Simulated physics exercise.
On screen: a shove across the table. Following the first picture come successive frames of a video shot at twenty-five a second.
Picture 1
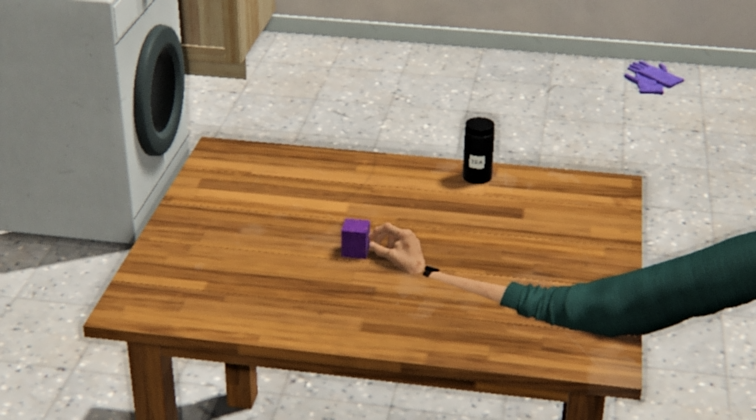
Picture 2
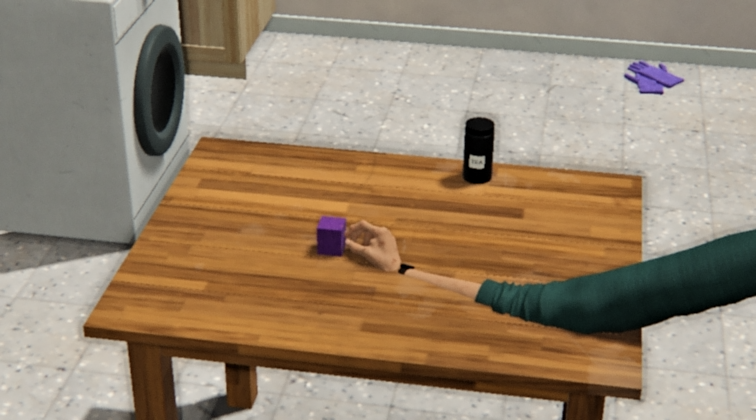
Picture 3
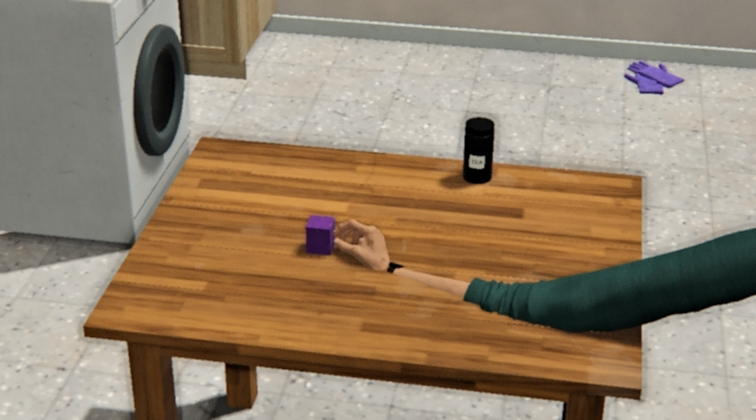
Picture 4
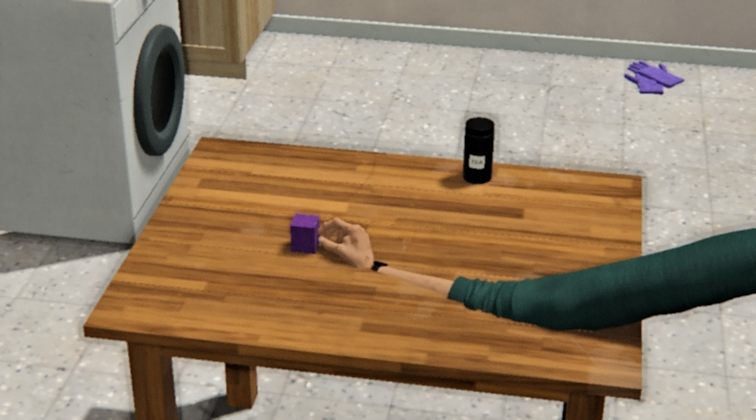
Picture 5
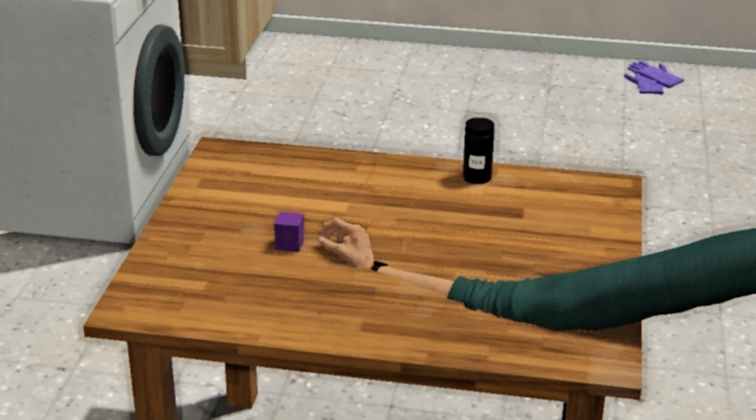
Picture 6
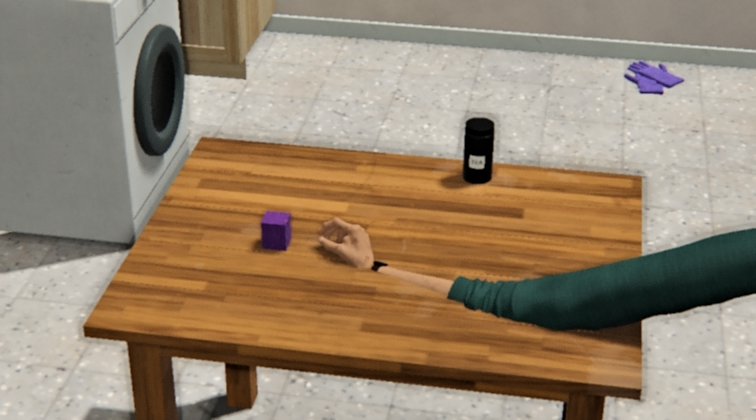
On a wooden table in a room with a front-loading machine, a hand in a green sleeve pushes a purple block leftward past a black container; the hand then stays still while the block slides a little farther left.
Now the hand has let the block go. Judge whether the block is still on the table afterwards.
Inside the rim.
Then, 0.24 s past the last view, purple block displaced well along near (254, 228).
Then, 0.48 s past the last view, purple block resting near (254, 228).
Finally, moved from the start, purple block. Final places as the last picture's camera would see them, purple block near (254, 228).
